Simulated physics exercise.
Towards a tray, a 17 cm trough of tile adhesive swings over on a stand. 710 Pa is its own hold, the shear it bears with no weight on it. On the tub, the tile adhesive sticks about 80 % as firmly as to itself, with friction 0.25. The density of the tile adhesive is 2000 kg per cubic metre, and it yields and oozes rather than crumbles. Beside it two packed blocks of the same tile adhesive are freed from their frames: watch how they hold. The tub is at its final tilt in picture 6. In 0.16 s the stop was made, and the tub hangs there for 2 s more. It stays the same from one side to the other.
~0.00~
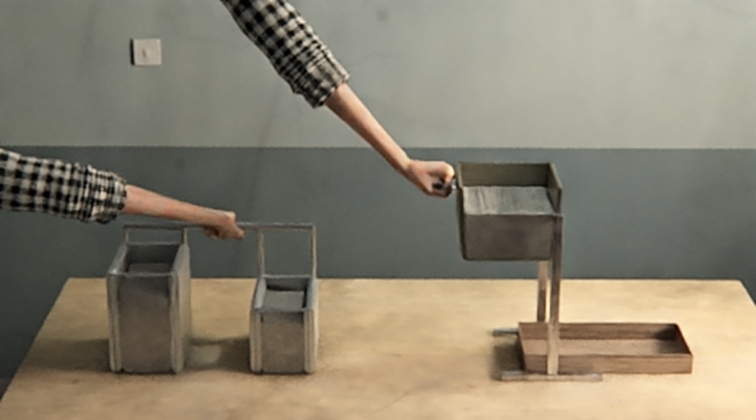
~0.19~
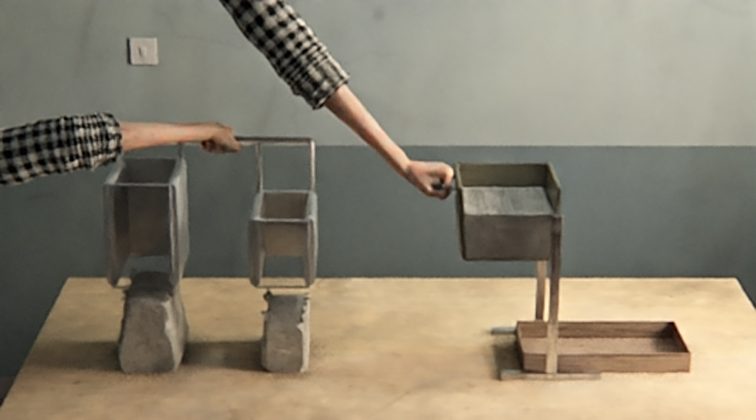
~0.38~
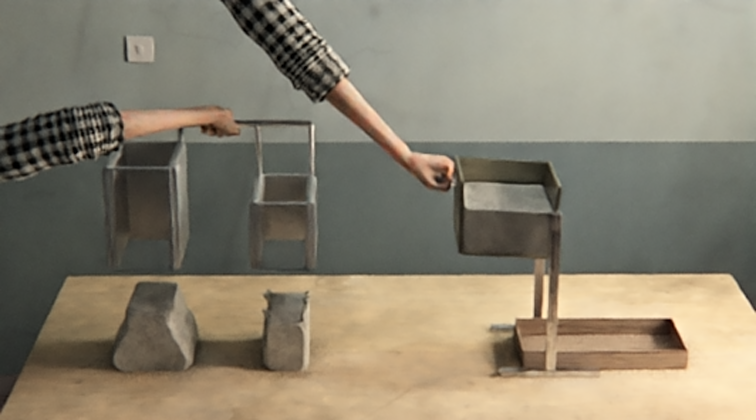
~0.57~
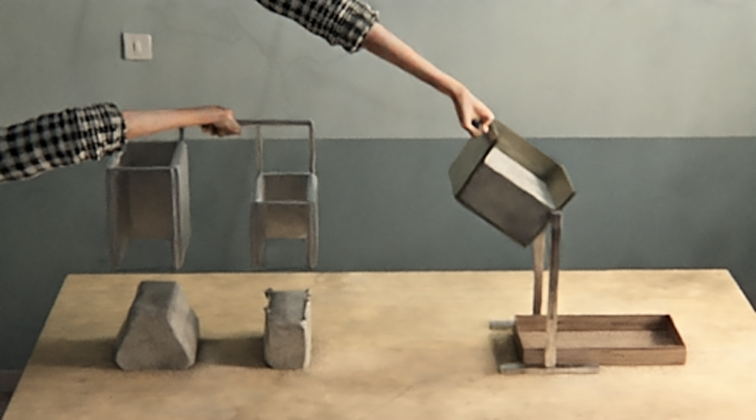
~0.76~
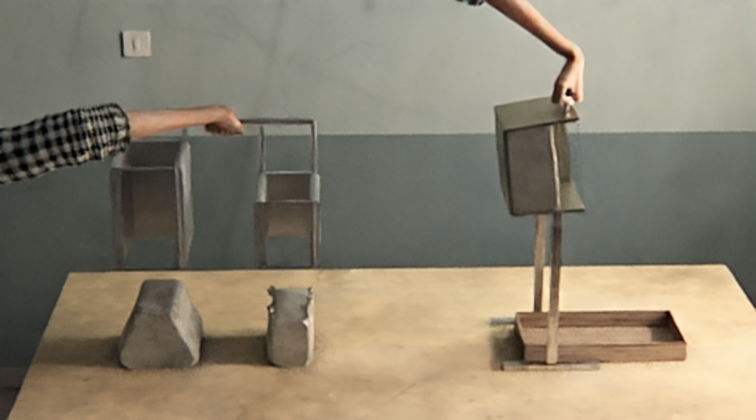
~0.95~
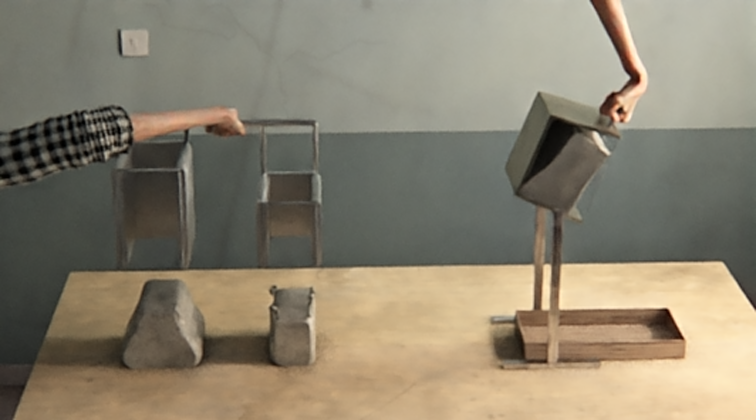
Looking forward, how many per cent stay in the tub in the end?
About 9 %.
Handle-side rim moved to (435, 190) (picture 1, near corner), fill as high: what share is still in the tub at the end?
About 5 per cent.
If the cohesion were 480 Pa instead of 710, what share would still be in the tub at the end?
It would come to about 6 %.
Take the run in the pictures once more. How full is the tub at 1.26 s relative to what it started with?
The tub holds some 16 % at that moment.
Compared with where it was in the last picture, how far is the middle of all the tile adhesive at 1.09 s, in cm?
Distance: About 10 cm.
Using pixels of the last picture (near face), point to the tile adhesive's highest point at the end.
Somewhere near (526, 184) in the last view.
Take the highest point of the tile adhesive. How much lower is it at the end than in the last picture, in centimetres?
13 cm or so.
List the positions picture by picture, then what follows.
In the first picture, handle-side rim at (463, 189), tilt 0 degrees; crest of the tile adhesive at (520, 213); block heights 21 cm, 14 cm (left to right).
In the second picture, handle-side rim at (463, 190), tilt 0 degrees; crest of the tile adhesive at (519, 213); block heights 19 cm, 14 cm (left to right).
In the third picture, handle-side rim at (464, 184), tilt 3 degrees; crest of the tile adhesive at (469, 209); block heights 16 cm, 14 cm (left to right).
In the fourth picture, handle-side rim at (499, 140), tilt 36 degrees; crest of the tile adhesive at (485, 164); block heights 16 cm, 14 cm (left to right).
In the fifth picture, handle-side rim at (578, 121), tilt 84 degrees; crest of the tile adhesive at (550, 128); block heights 16 cm, 14 cm (left to right).
In the sixth picture, handle-side rim at (619, 139), tilt 111 degrees; crest of the tile adhesive at (578, 133); block heights 16 cm, 14 cm (left to right).
After 1.09 s, the tub is at 111 degrees and holds 46 %.
After 1.26 s, the tub is at 111 degrees and holds 15 %.
After 1.43 s, the tub is at 111 degrees and holds 9 %.
After 1.60 s, the tub is at 111 degrees and holds 9 %.
After 2.95 s, the tub is at 111 degrees and holds 9 %.
